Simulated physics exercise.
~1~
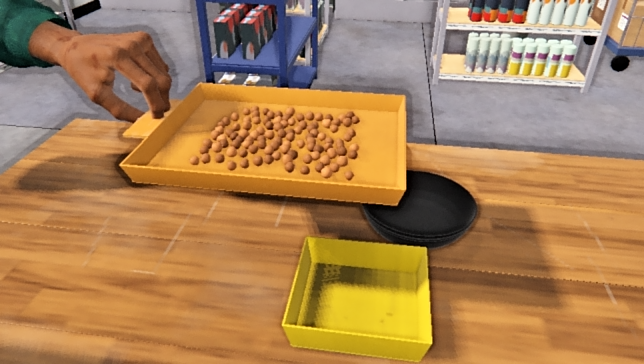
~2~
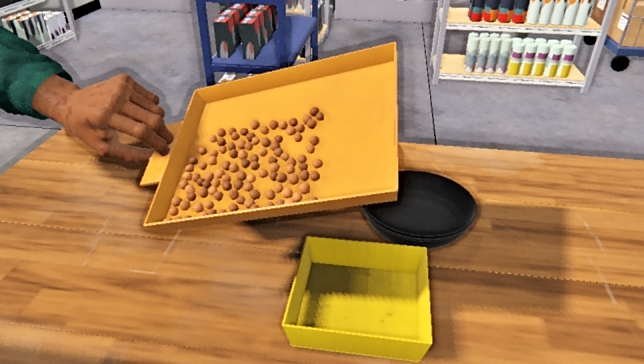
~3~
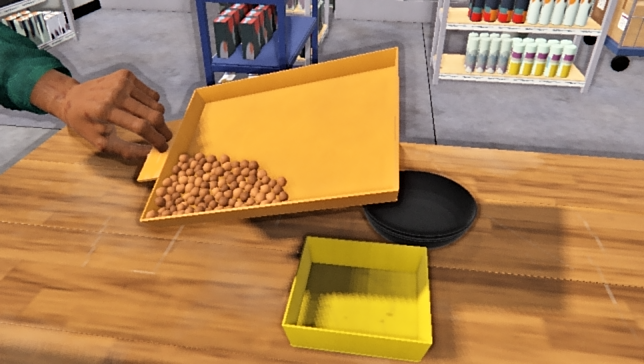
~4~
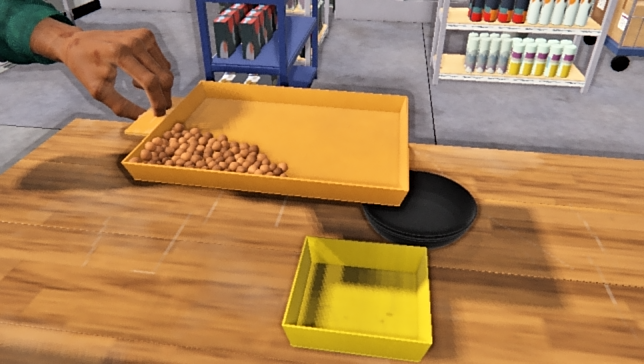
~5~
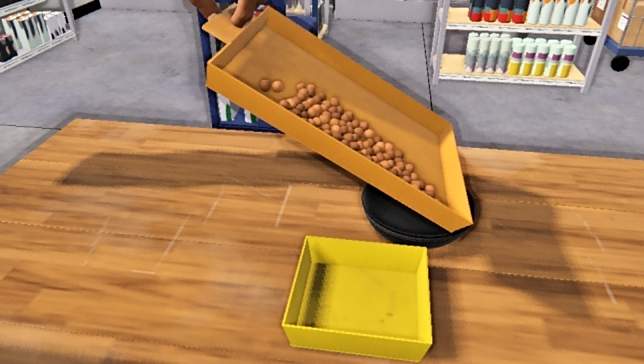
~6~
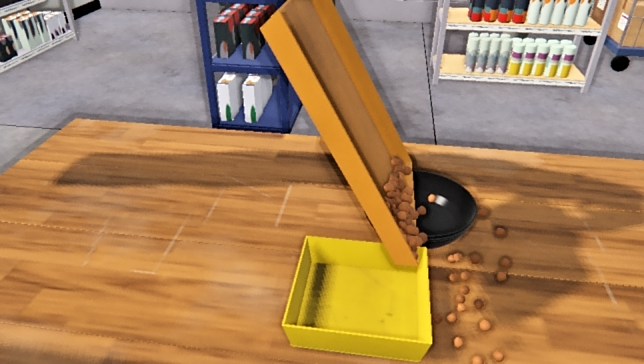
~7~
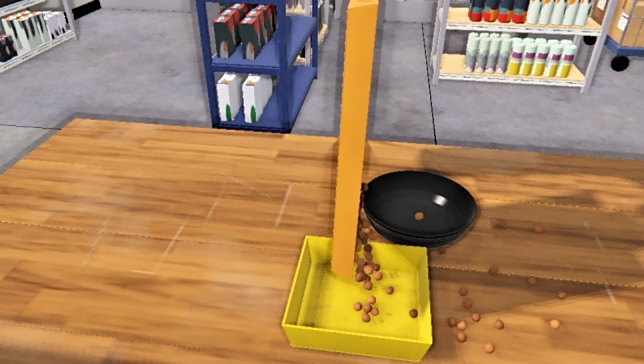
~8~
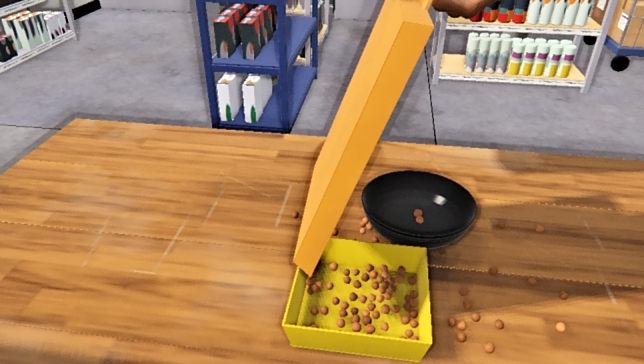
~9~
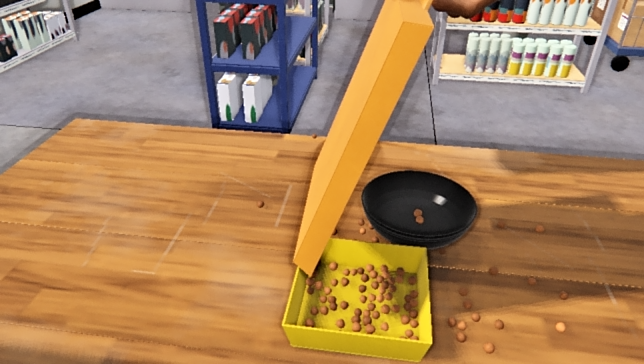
An orange tray of round brown hazelnuts is held by a dark-skinned hand in a green sleeve above a wooden table, seen from slightly above in a storeroom with stocked shelves behind. A yellow tin stands at the front, with a black bowl behind it to the right. The tray tips left, gathering the nuts in its near left corner, then levels. It swings right and tilts steeply, spilling nuts onto the table beside the tin, then pouring many into it. Finally the tray rests tipped past upright, with most nuts in the tin, others scattered outside, and a couple appearing at the bowl.
